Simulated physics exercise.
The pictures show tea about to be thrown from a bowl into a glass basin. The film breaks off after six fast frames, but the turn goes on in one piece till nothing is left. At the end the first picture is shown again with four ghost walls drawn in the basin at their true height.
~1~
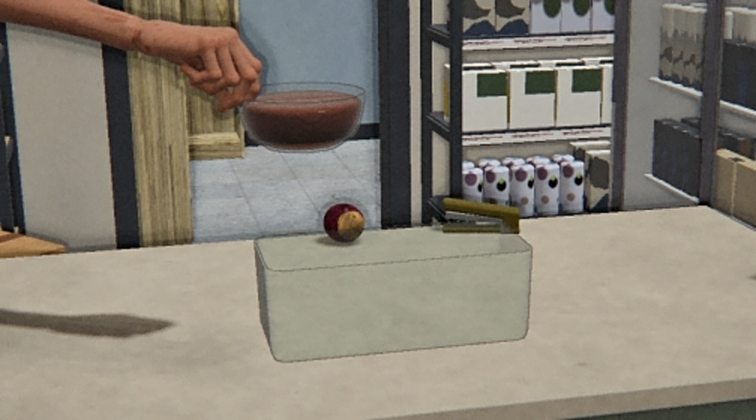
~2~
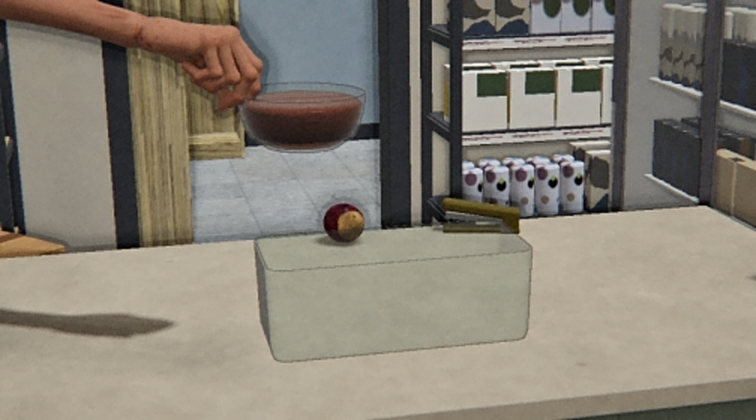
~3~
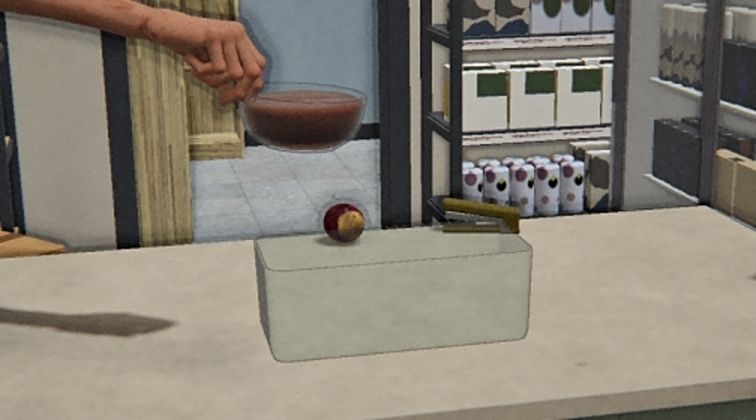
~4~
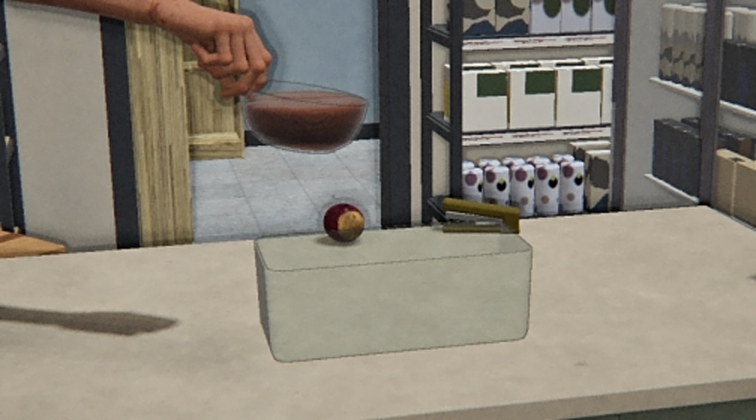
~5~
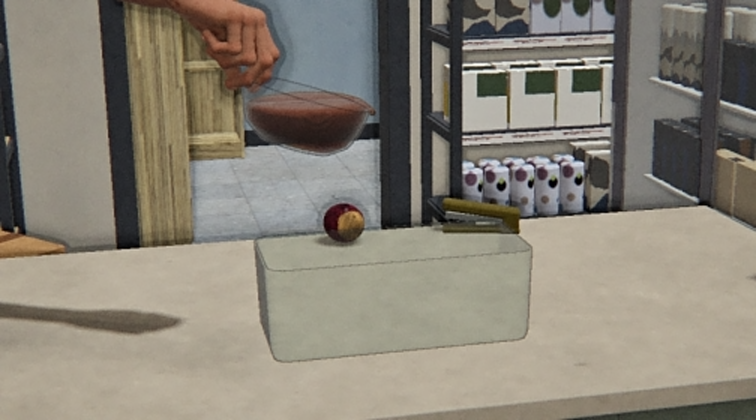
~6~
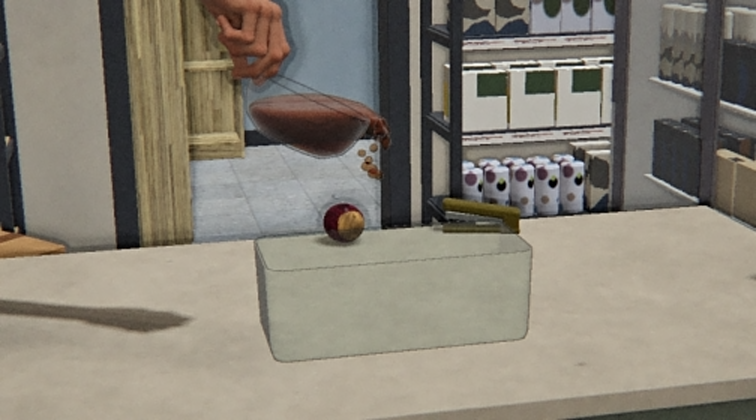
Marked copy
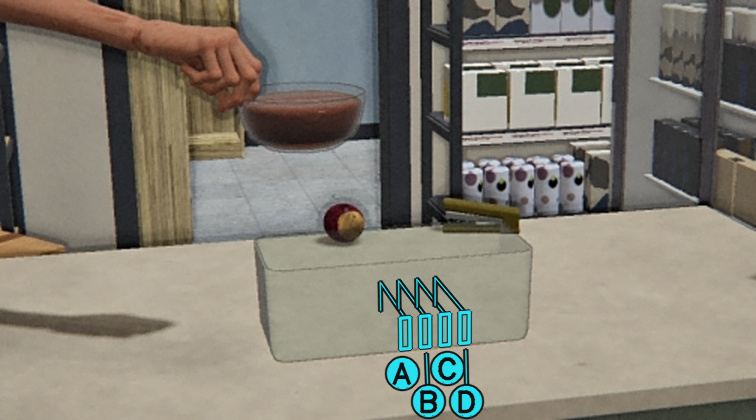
At the start, a hand at the left holds a clear bowl of reddish-brown tea upright above a pale glass basin on a counter. The hand then gradually tilts the bowl to the right, and the tea reaches the lip, then pours over it in a short stream with loose drops.
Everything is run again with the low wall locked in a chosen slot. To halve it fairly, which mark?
Position C does it best.
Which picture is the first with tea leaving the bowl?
In picture 5.
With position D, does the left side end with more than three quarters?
Yes.
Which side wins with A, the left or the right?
More ends on the right.
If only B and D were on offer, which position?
It is B.
In cyan, A at (406, 355); B at (426, 353); C at (446, 351); D at (465, 350).
With A, about 17 % ends left of the wall and 82 % right of it.
With B, about 31 % ends left of the wall and 68 % right of it.
With C, about 51 % ends left of the wall and 48 % right of it.
With D, about 87 % ends left of the wall and 12 % right of it.
